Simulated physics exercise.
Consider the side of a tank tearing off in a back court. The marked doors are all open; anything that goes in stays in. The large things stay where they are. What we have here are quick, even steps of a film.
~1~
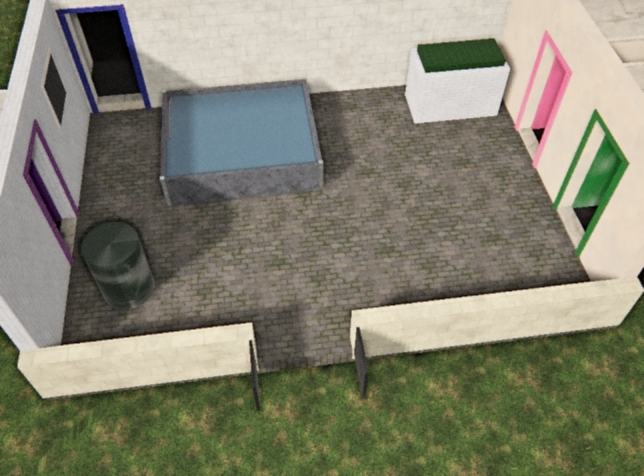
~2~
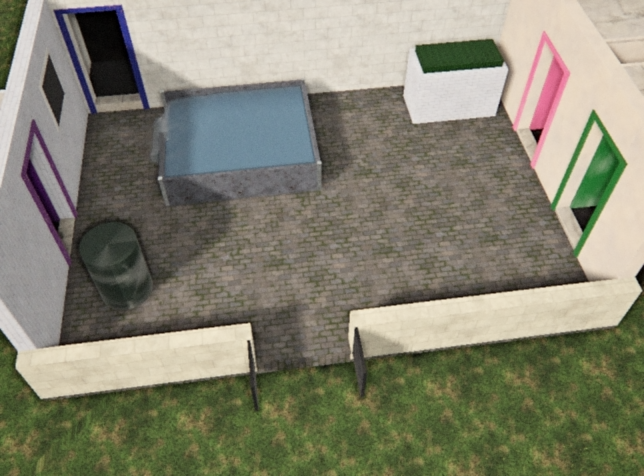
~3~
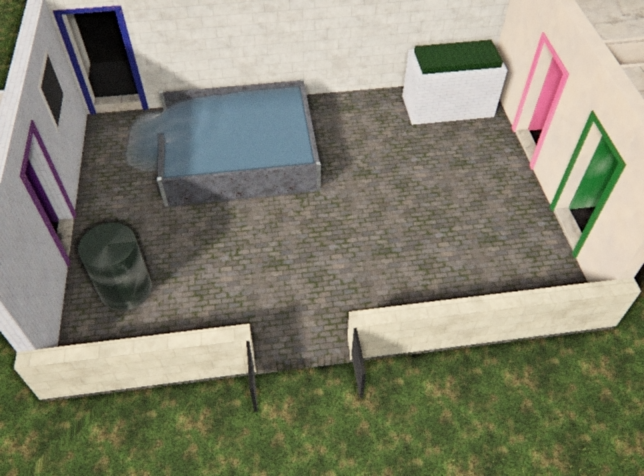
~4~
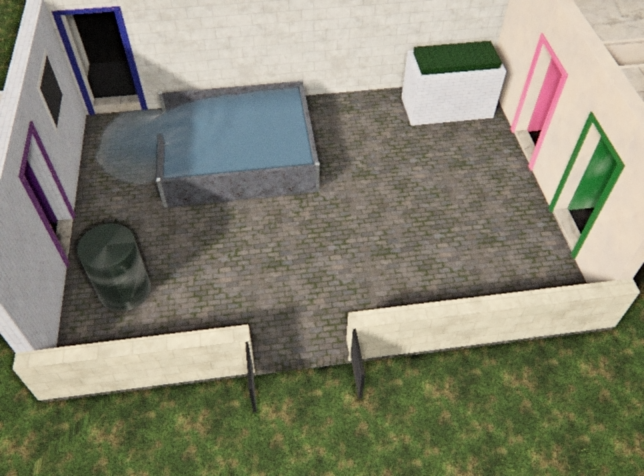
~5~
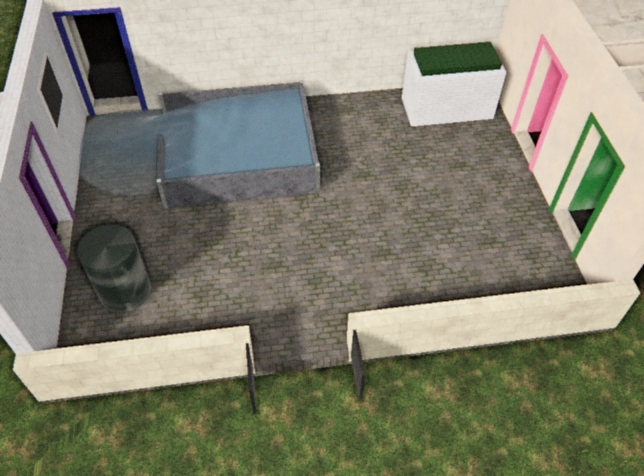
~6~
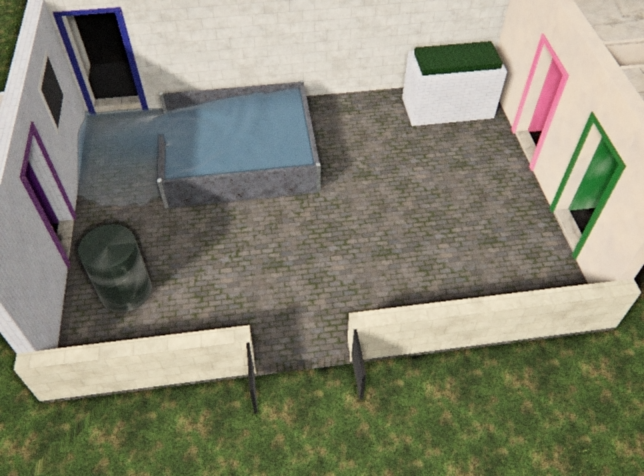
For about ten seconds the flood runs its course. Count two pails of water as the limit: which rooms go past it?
My prediction: The purple door exceeds the allowance there; the blue door exceeds the allowance there; the green door keeps inside the allowance there; the pink door keeps inside the allowance there.
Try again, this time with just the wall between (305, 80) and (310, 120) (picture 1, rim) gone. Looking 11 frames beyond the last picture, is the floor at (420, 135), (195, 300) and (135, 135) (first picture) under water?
In turn: Wet, dry, clear.
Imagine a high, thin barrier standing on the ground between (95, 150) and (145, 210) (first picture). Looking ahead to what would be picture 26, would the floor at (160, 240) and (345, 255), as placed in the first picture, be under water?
As listed: Under water, free of water.
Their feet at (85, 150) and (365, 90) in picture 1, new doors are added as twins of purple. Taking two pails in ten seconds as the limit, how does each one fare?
Tops it; comes up short.
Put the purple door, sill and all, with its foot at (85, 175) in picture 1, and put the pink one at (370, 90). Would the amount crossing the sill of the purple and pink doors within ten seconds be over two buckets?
Taking them in turn, purple ends up above and pink ends up below.
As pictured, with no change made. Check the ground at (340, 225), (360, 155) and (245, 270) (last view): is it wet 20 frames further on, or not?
Result, in the order given: Not wetted / not wetted / wetted.
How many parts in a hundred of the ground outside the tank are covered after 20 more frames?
That works out to some 30 in a hundred.
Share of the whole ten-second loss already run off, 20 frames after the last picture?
Near 40 in a hundred.
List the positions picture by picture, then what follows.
Still water in the open tank at (239, 129), in the first frame.
Water pours out at (168, 132) and has run to a hidden place, in the second frame.
The front is at (146, 116), out from the gap at (168, 133), in the third frame.
Water pours out at (167, 134) and has run to (101, 157), in the fourth frame.
Water pours out at (167, 135) and has run to (81, 169), in the fifth frame.
The front is at (78, 191), out from the gap at (168, 135), in the sixth frame.
A moment on, water covers 10 % of the floor; the purple door wet at the sill, nothing in, the blue door under two buckets in, the green door not reached, the pink door not reached.
Next, water covers 15 % of the floor; the purple door under two buckets in, the blue door far over two buckets in, the green door not reached, the pink door not reached.
Then, water covers 30 % of the floor; the purple door under two buckets in, the blue door far over two buckets in, the green door not reached, the pink door not reached.
Later, water covers 60 % of the floor; the purple door over two buckets in, the blue door far over two buckets in, the green door not reached, the pink door not reached.
In the end, water covers 90 % of the floor; the purple door over two buckets in, the blue door far over two buckets in, the green door wet at the sill, nothing in, the pink door wet at the sill, nothing in.
